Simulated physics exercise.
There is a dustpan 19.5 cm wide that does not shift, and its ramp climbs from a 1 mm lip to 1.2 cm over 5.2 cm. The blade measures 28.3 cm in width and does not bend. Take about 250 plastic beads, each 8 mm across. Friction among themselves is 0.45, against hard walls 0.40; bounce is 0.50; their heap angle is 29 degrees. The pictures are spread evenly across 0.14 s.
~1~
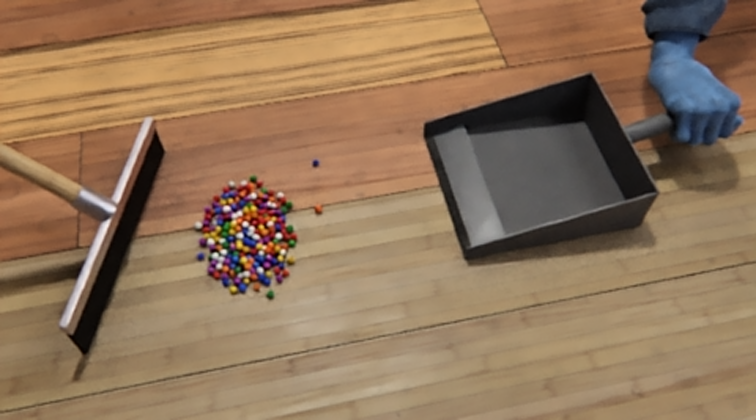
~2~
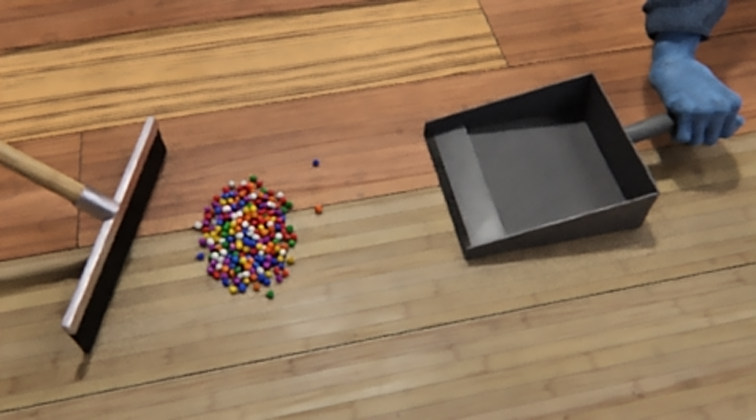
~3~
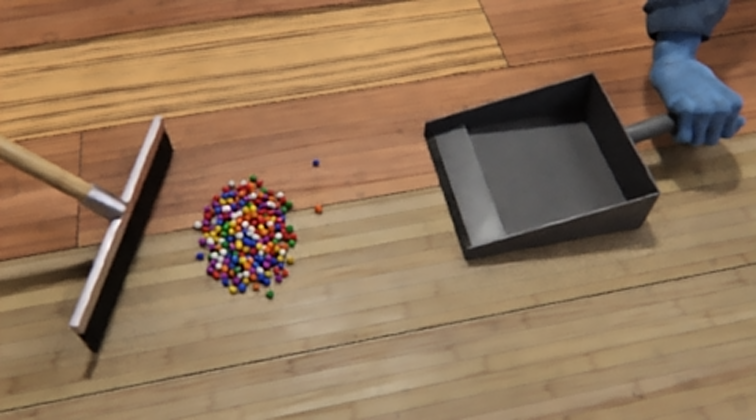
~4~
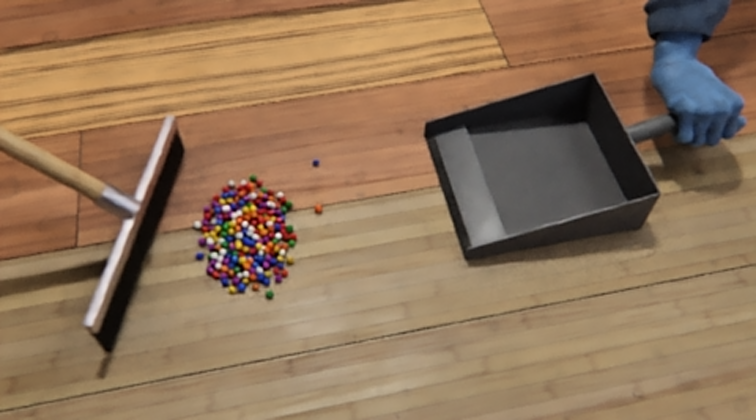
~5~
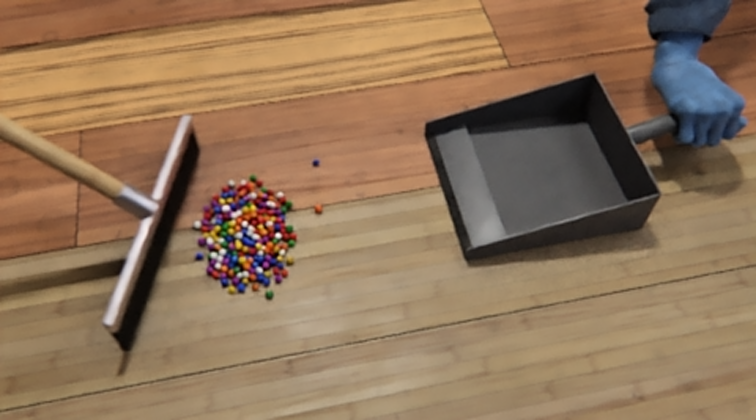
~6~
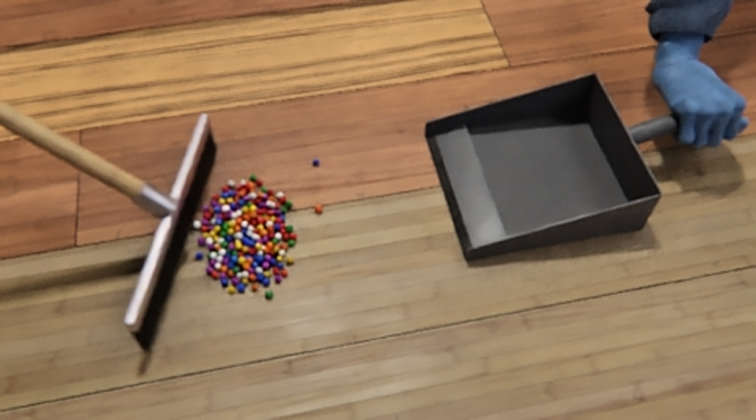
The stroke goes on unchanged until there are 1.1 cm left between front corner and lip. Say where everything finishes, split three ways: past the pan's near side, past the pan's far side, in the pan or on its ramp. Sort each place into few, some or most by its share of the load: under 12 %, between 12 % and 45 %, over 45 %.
Shares: Past the pan's near side: Some; past the pan's far side: Few; in the pan or on its ramp: Some.
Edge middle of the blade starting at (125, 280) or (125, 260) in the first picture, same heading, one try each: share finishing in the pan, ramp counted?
Some 30 and 30 per cent.
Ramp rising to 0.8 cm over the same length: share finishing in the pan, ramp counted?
Near 35 per cent, then.
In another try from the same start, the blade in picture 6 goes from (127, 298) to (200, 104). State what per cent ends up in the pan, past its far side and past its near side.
Pan 5; far 10; near 20.
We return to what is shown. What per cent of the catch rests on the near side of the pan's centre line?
About 70 %.
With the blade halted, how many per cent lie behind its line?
0 %.
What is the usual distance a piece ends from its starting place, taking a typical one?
Roughly 26 centimetres.
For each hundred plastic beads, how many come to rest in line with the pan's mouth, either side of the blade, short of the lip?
Roughly 35 per cent.
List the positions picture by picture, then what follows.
The first picture shows blade from (68, 329) to (151, 126), moved 0.0 cm, 0 of the pieces shifted so far; middle of the pieces at (245, 231); pan at (541, 176).
The second picture shows blade from (70, 328) to (153, 126), moved 0.3 cm, 0 of the pieces shifted so far; middle of the pieces at (245, 231).
The third picture shows blade from (78, 328) to (160, 125), moved 1.2 cm, 0 of the pieces shifted so far; middle of the pieces at (245, 231).
The fourth picture shows blade from (92, 327) to (172, 124), moved 2.7 cm, 0 of the pieces shifted so far; middle of the pieces at (245, 231).
The fifth picture shows blade from (112, 326) to (188, 124), moved 4.6 cm, 0 of the pieces shifted so far; middle of the pieces at (245, 231).
The sixth picture shows blade from (133, 325) to (206, 123), moved 6.8 cm, 0 of the pieces shifted so far; middle of the pieces at (244, 231); pan at (543, 177).
Then, 0.17 s after the last picture, middle of the blade 19 cm from the lip; 0 % over the lip, far side 0 %, near side 15 %.
Then, 0.29 s after the last picture, middle of the blade 10 cm from the lip; 0 % over the lip, far side 0 %, near side 25 %.
Then, 0.54 s after the last picture, middle of the blade 6 cm from the lip; 35 % over the lip, far side 0 %, near side 35 %.
In the end, near side 35 %, far side 0 %, pan 30 %, in front of the lip or behind the blade 35 %.
